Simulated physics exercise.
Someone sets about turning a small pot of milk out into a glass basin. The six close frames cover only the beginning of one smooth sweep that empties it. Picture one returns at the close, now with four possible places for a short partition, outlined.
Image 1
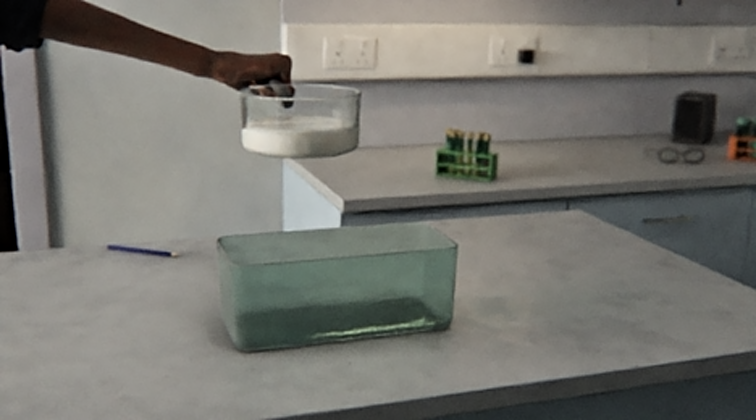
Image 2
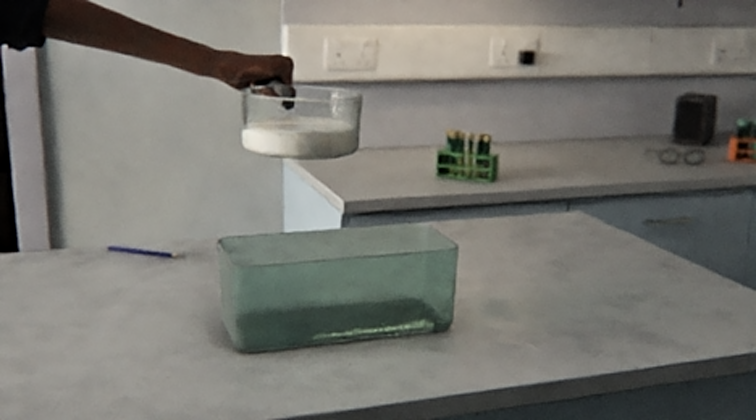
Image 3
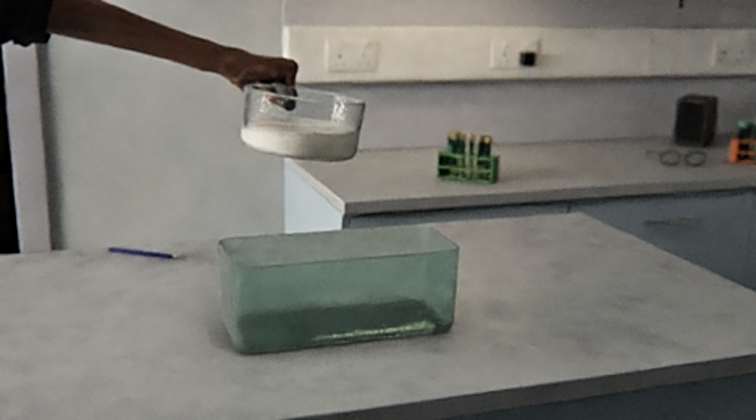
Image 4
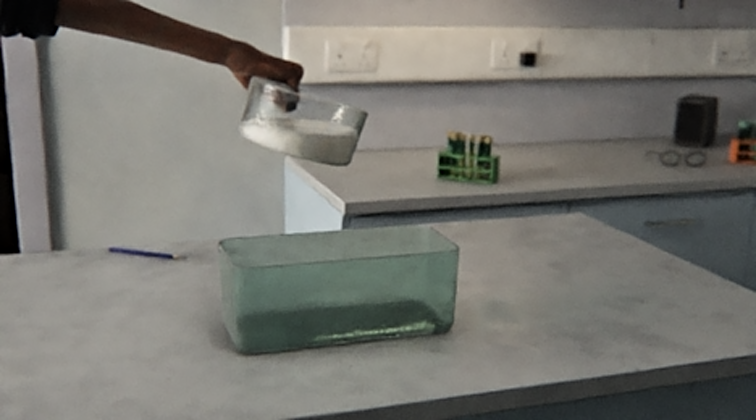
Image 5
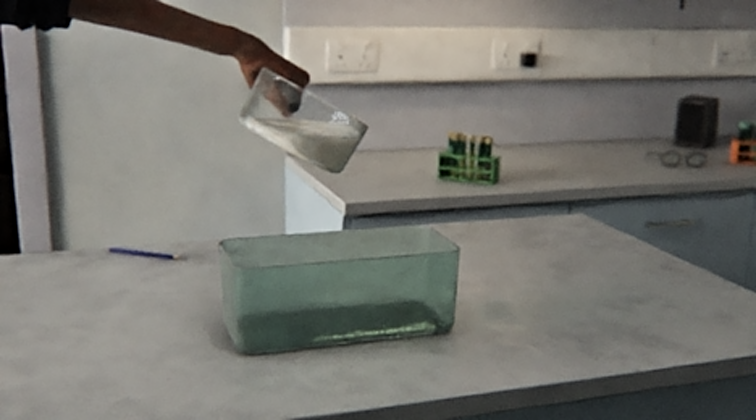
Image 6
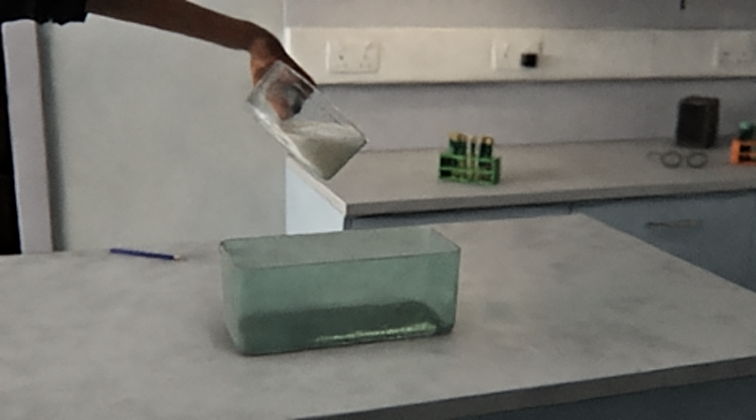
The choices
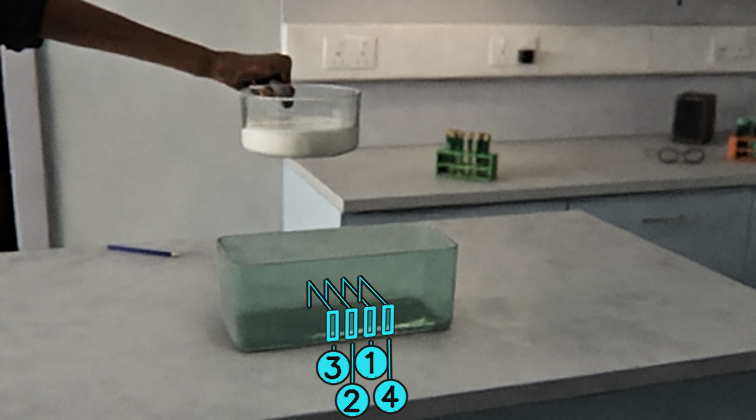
A hand holding a small clear pot of milk above a glass basin on a grey worktop keeps it level at first, then tilts it steadily down to the right until the milk reaches over the lip.
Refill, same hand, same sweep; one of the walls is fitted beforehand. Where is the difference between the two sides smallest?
I would pick position 4.
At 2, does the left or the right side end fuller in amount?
The right side.
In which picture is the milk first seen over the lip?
In picture 6.
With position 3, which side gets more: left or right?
The right side.
In cyan, 1 at (370, 341); 2 at (352, 343); 3 at (333, 345); 4 at (389, 339).
With 1, about 19 % ends left of the wall and 79 % right of it.
With 2, about 8 % ends left of the wall and 90 % right of it.
With 3, about 8 % ends left of the wall and 90 % right of it.
With 4, about 48 % ends left of the wall and 51 % right of it.
